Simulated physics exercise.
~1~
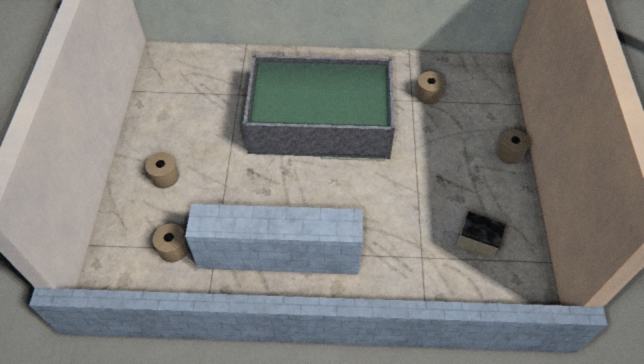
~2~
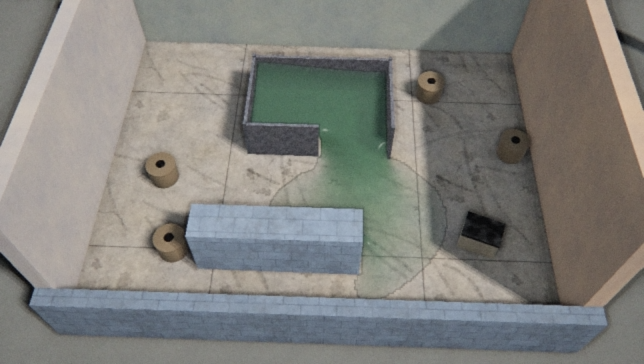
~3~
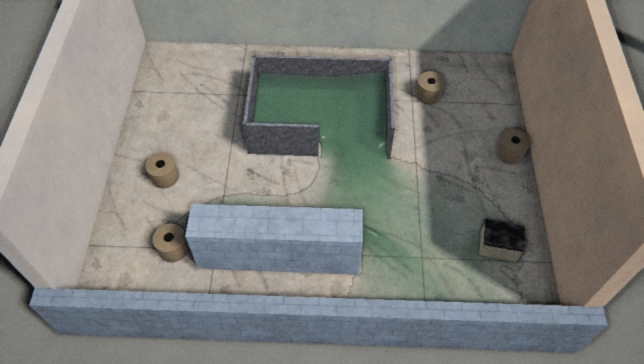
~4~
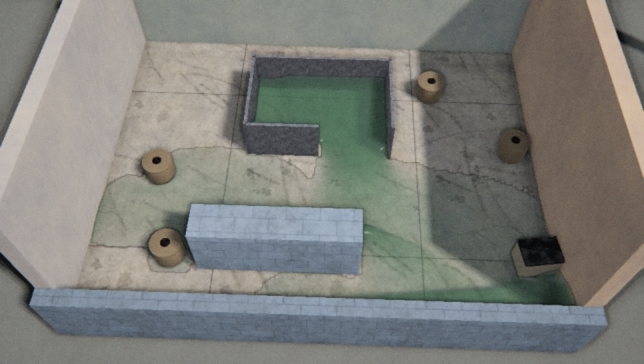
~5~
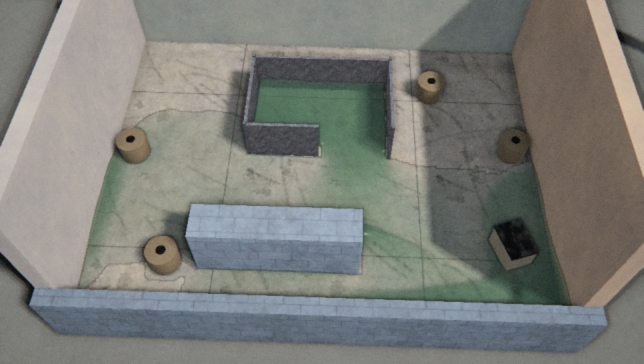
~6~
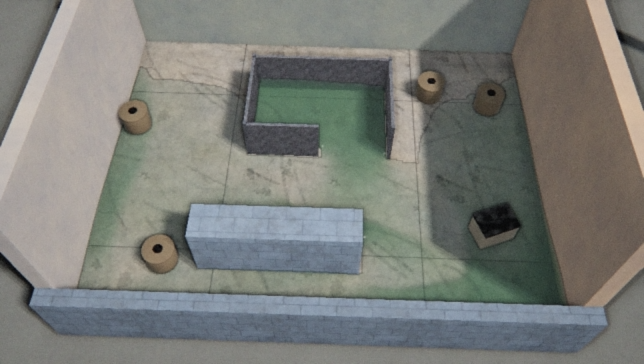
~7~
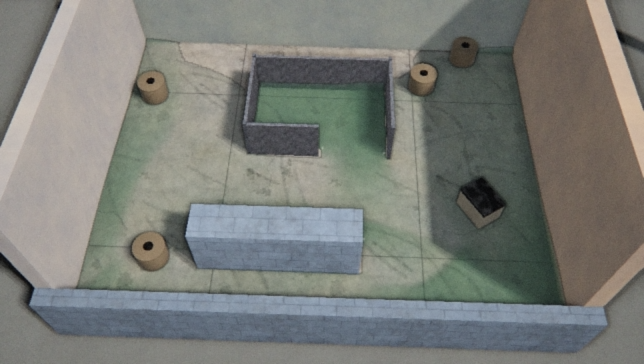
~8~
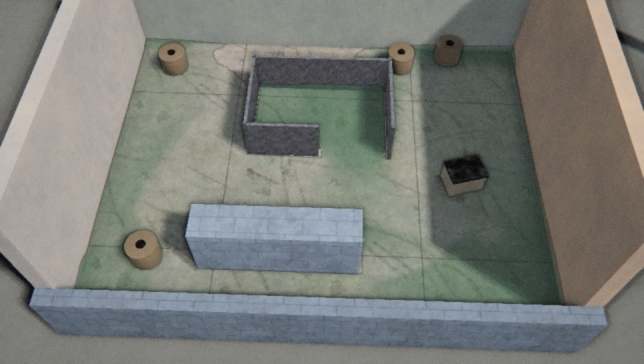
Green water poured out of a walled tank when part of its near side gave way, spreading across the hall floor and around the pale block, until the dark-topped chest and the round tubs had drifted from their places, most ending farther back, still upright.
